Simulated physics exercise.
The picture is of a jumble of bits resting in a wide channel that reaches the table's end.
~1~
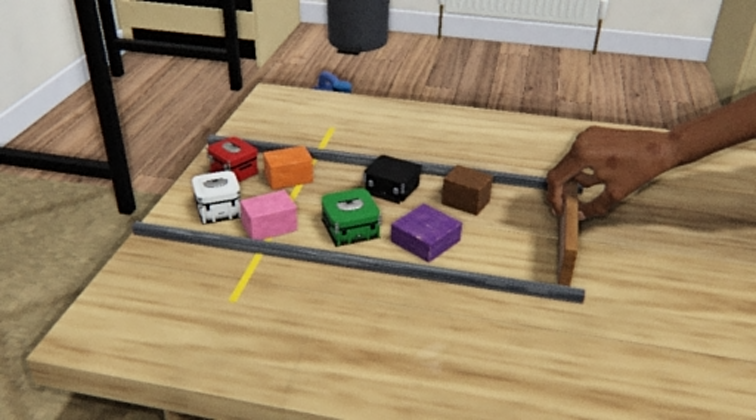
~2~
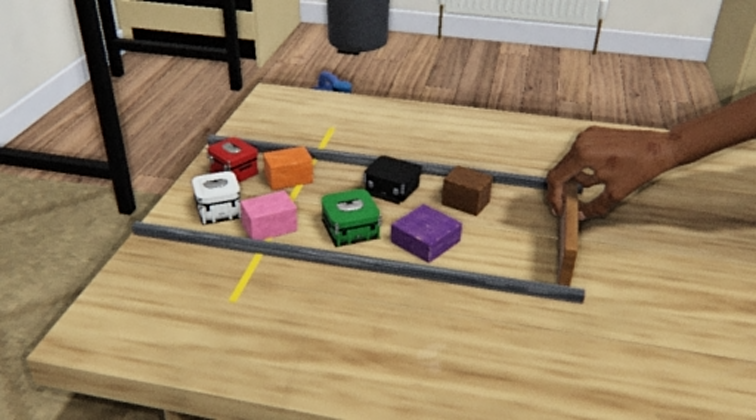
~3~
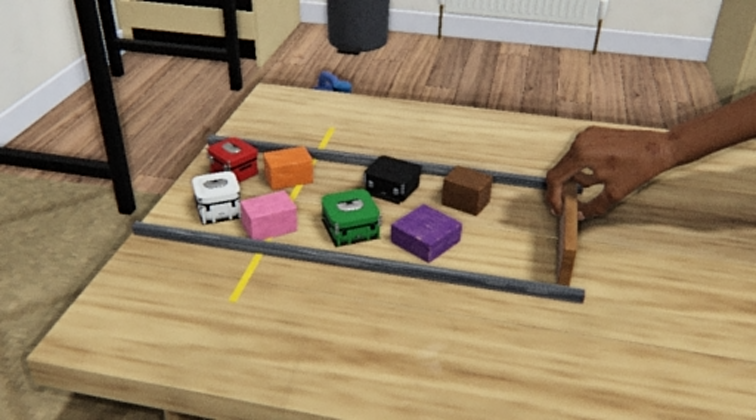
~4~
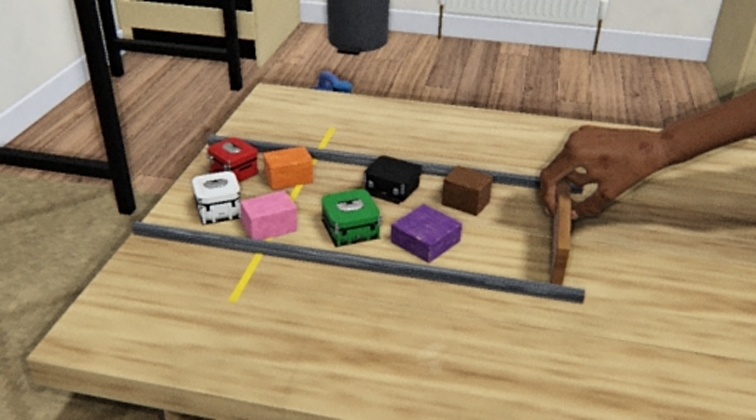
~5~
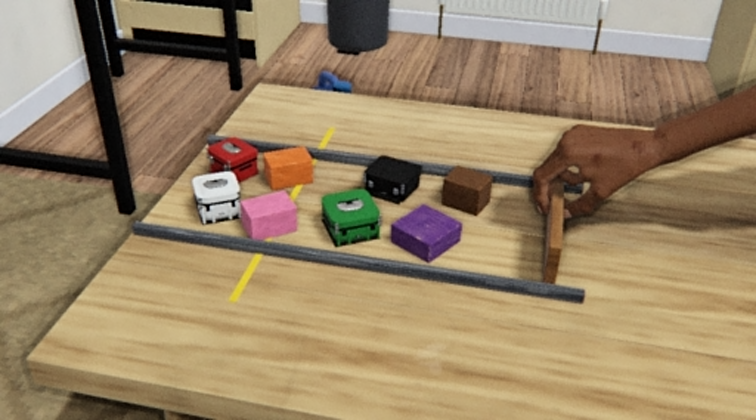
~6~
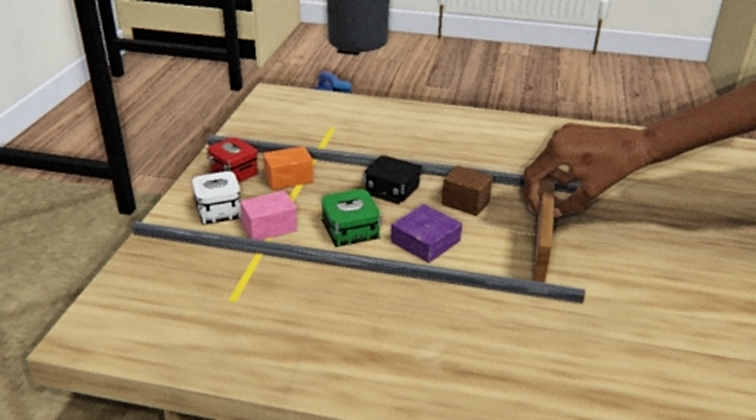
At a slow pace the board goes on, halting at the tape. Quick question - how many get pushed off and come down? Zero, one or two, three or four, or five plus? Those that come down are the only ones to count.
So the count of drops is a mere one or two.
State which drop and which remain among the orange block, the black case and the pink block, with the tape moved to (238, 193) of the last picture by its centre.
Here the orange block ends up off; the black case is not lost; last, the pink block ends up off.
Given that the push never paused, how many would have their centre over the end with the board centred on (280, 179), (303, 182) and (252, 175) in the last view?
Respectively, 3, 1 and 4.
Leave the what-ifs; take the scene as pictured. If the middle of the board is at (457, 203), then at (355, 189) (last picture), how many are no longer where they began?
Tally: 2; 8.
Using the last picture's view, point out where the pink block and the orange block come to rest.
The pink block settles near (154, 204); as for the orange block, near (211, 148).
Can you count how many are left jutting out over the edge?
Count: 3.
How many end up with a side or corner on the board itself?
All in all, 2.
A little later, none off yet; red case at rest near (233, 161); white case at rest near (217, 197); orange block at rest near (288, 168).
When it is over, the number that fall off is one or two; down, red case.
